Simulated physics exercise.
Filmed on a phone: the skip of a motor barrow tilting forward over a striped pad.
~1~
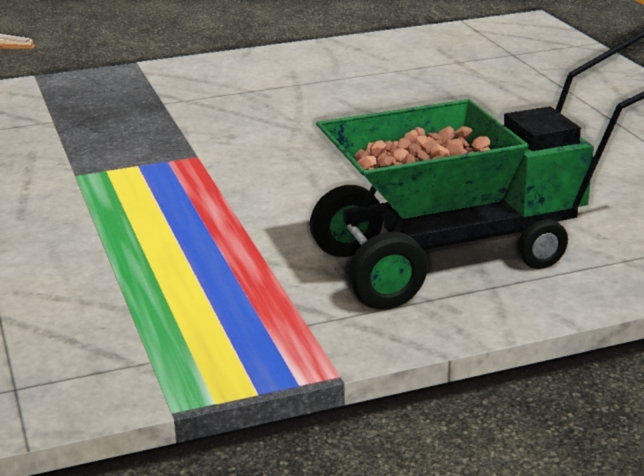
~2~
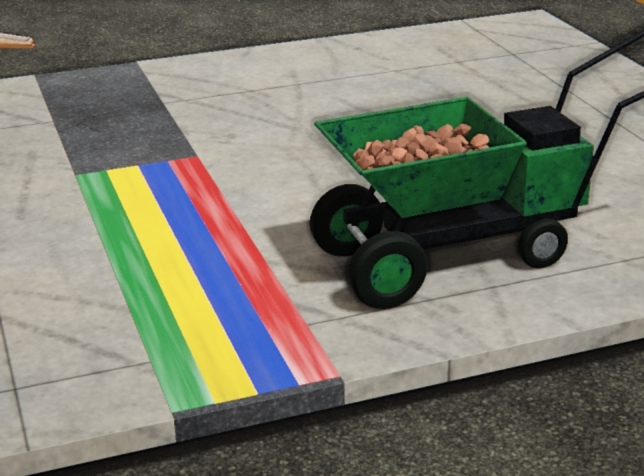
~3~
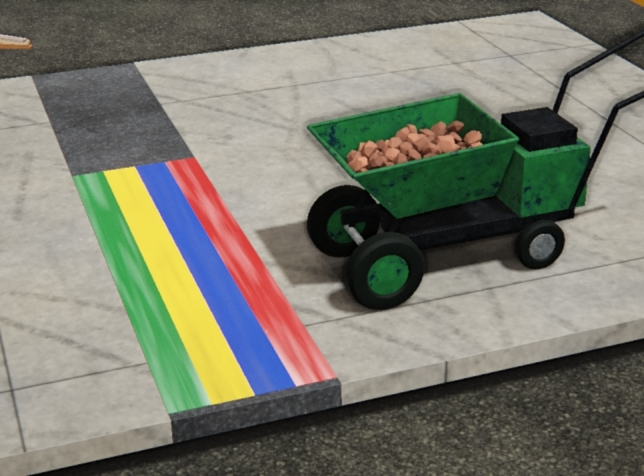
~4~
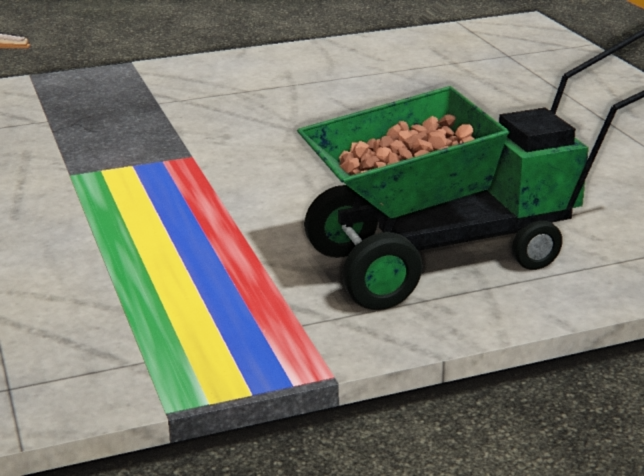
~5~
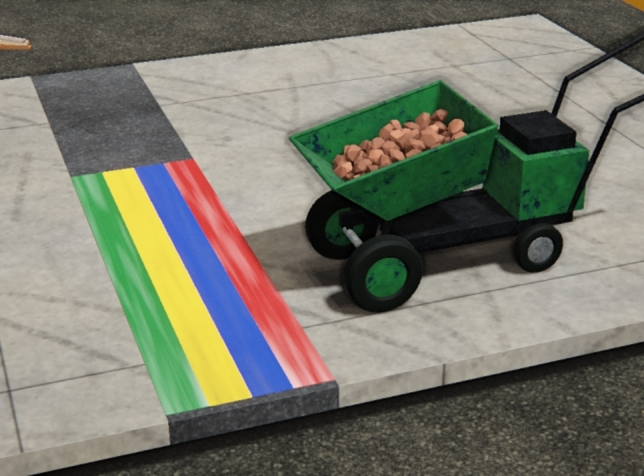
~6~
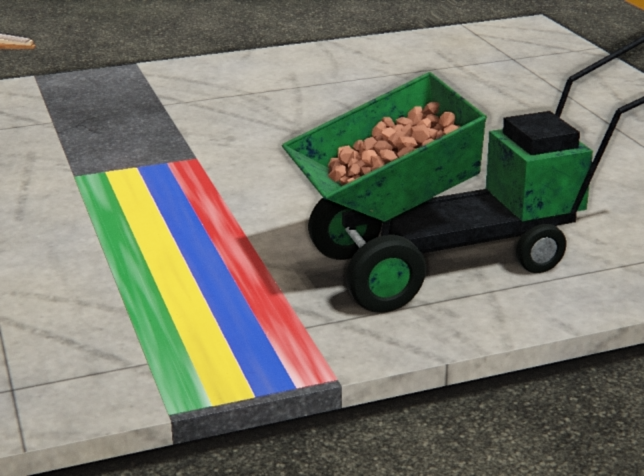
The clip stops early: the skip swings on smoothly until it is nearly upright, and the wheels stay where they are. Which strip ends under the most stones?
Most lies over the blue band.
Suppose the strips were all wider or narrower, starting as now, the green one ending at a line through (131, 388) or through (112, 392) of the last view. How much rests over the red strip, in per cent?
The first gives 10 %, the second 20 %.
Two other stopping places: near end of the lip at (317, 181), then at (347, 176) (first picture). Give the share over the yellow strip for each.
First some 40, then 40 per cent.
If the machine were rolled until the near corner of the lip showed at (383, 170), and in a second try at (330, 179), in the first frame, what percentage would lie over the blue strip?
In turn 40 and 10 in a hundred.
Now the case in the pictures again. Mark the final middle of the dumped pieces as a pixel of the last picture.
Roughly at (211, 304).
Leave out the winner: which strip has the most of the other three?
It is that yellow strip.
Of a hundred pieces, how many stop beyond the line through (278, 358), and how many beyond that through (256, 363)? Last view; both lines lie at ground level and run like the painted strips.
About 80 and 70 per cent.
Soon, skip tipped steeply; all in the skip.
A while on, skip tipped right over; about two thirds in the skip; a stray few over the red strip; about a quarter over the blue strip; a small part over the yellow strip; a stray few over the green strip.
Towards the end, skip tipped right over; a small part in the skip; a small part over the red strip; about a third over the blue strip; about a quarter over the yellow strip; a small part over the green strip; a small part off the paint.
Finally, skip tipped right over; a stray few in the skip; a small part over the red strip; about a third over the blue strip; about a quarter over the yellow strip; a small part over the green strip; a small part off the paint.
